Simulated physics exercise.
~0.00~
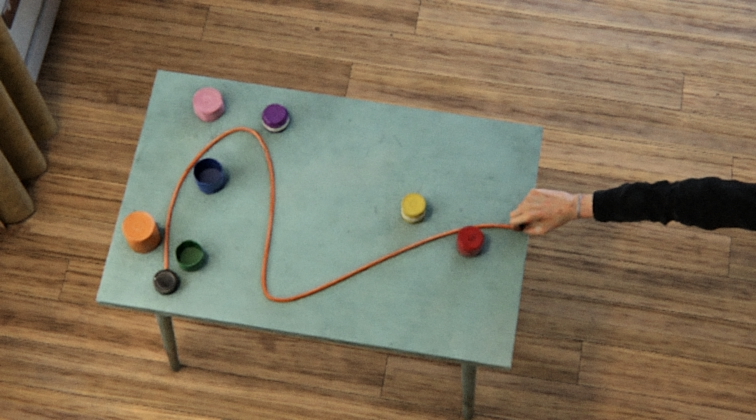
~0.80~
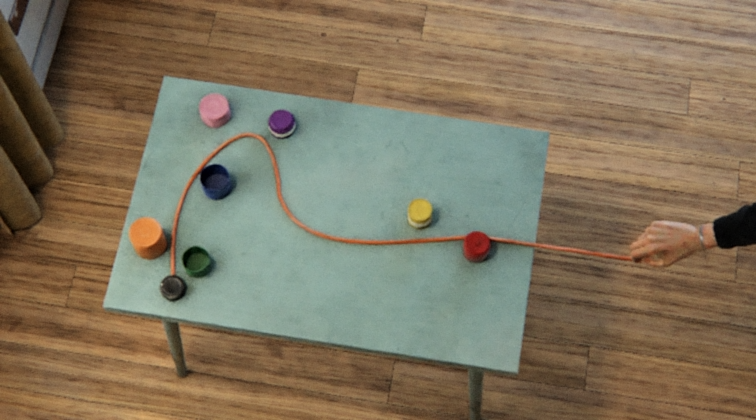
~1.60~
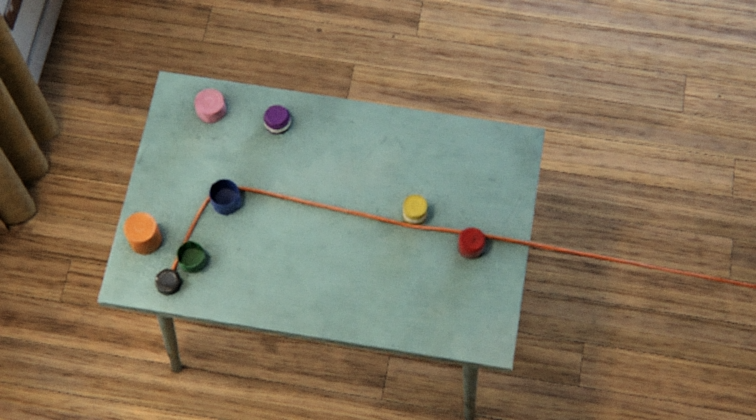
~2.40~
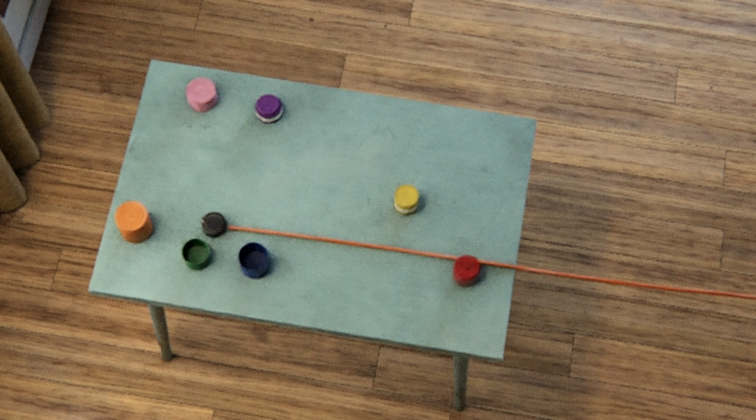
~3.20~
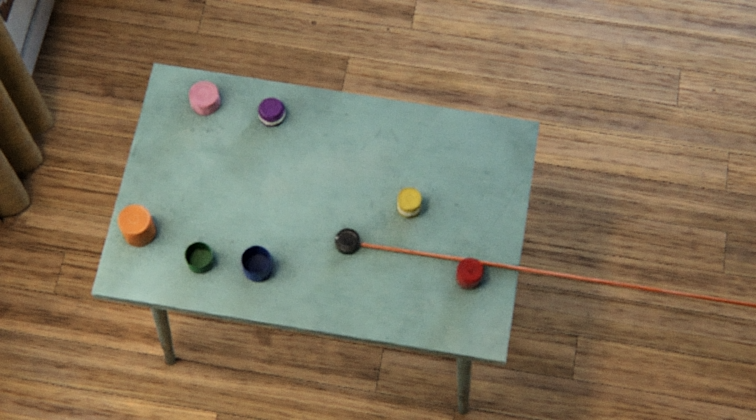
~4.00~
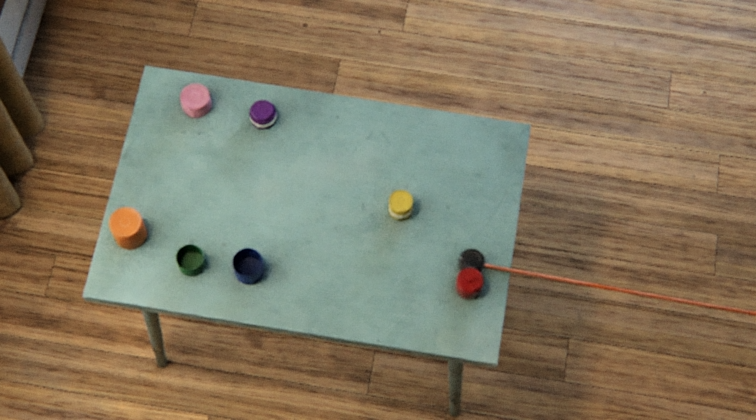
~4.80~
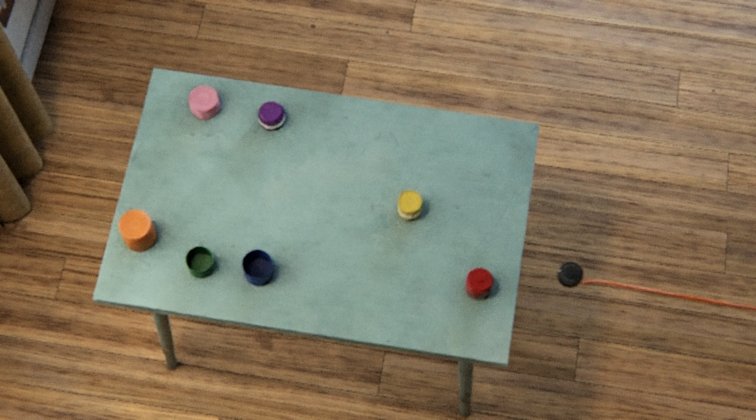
Orange cord pulled rightwards by a hand, shoving a blue cup and nudging others before dragging a black reel off the table.
